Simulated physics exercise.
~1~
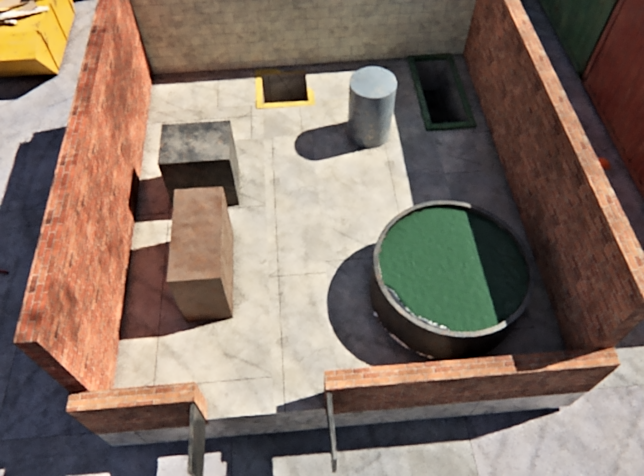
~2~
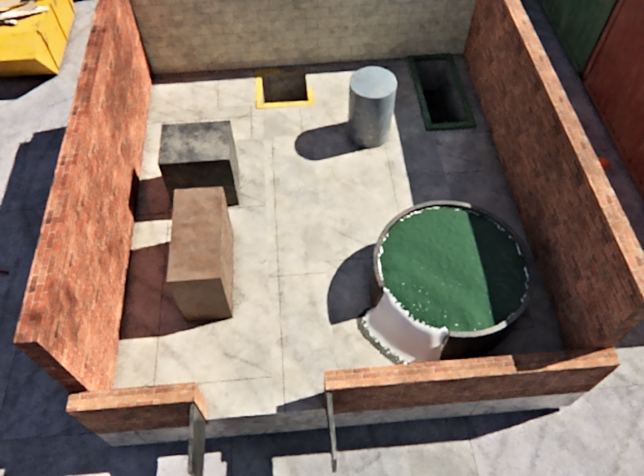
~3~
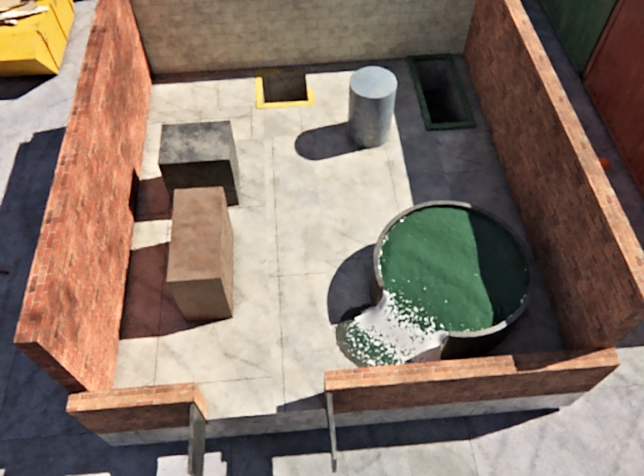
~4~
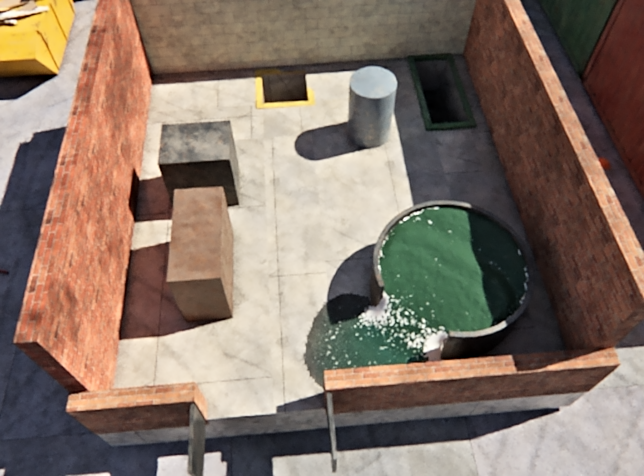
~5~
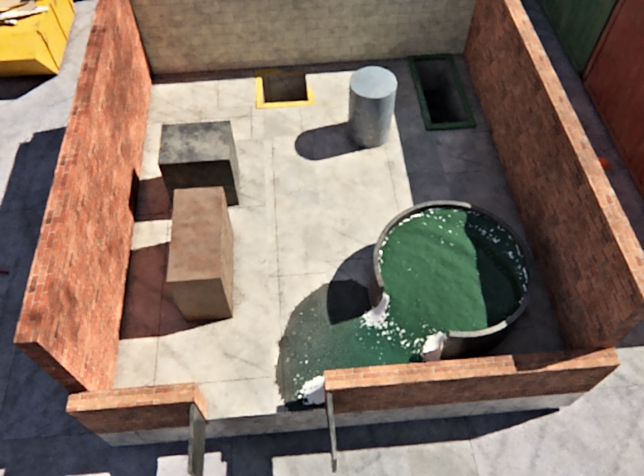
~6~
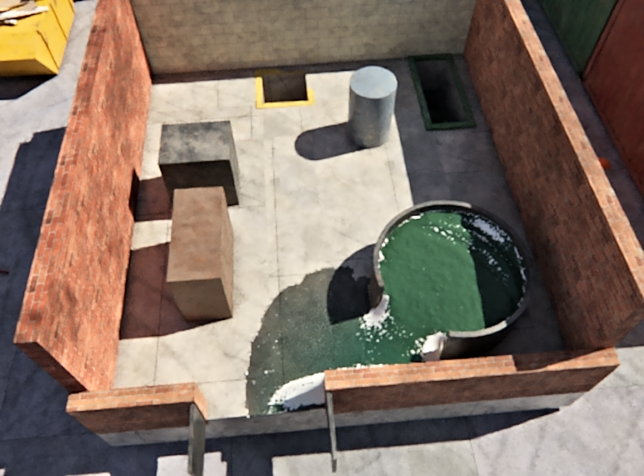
A round pool of green water dominates the lower right of a brick-walled plot with a pale slab floor, seen from high above. A grey cylinder, dark and brown blocks, and yellow-edged and green-edged pits stand behind and left, with a front gap between low walls. The pool's lower-left side opens and foaming water pours out, spreading leftward and forward across the slab, while the camera stays still.
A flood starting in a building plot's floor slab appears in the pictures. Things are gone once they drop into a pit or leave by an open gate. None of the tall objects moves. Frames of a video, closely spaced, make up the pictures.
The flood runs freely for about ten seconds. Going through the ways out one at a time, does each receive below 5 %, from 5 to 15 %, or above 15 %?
The gate will receive a cut exceeding fifteen per cent, the yellow pit will receive a cut lying in the five-to-fifteen per cent band, the green pit will receive a cut falling short of five per cent.
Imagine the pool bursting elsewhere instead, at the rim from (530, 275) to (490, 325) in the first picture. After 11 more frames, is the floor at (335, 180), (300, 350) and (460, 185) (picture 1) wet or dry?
In the order asked: Out of reach, sodden, sodden.
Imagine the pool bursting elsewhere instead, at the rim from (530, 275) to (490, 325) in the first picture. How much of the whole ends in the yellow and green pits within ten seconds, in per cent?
Shares: Yellow at 4 percent, green at 12 percent.
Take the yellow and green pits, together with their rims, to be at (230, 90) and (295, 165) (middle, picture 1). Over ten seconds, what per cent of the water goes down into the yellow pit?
The yellow pit takes 12 per cent.
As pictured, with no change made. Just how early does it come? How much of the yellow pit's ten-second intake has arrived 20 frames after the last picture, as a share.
I'd put it at 0 percent.
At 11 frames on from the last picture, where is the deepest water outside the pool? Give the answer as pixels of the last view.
Estimated pixel: (117, 371).
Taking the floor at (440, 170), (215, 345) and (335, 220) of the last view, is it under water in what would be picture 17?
Spared, soaked, spared.
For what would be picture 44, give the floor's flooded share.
I'd say close to 75 per cent.
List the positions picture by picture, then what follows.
The first frame shows still water in the pool at (452, 266).
In the second frame, the front is at (366, 315), out from the gap at (406, 332).
In the third frame, water pours out at (405, 333) and has run to (343, 328).
In the fourth frame, the front is at (313, 362), out from the gap at (405, 334).
In the fifth frame, the front is at a hidden place, out from the gap at (405, 334).
In the sixth frame, the front is at a hidden place, out from the gap at (405, 333).
A moment on, water covers 20 % of the floor; the gate 3 %, the yellow pit 0 %, the green pit 0 %.
Next, water covers 25 % of the floor; the gate 7 %, the yellow pit 0 %, the green pit 0 %.
Then, water covers 50 % of the floor; the gate 10 %, the yellow pit 0 %, the green pit 0 %.
Later, water covers 75 % of the floor; the gate 17 %, the yellow pit 1 %, the green pit 0 %.
In the end, water covers 95 % of the floor; the gate 23 %, the yellow pit 8 %, the green pit 0 %.
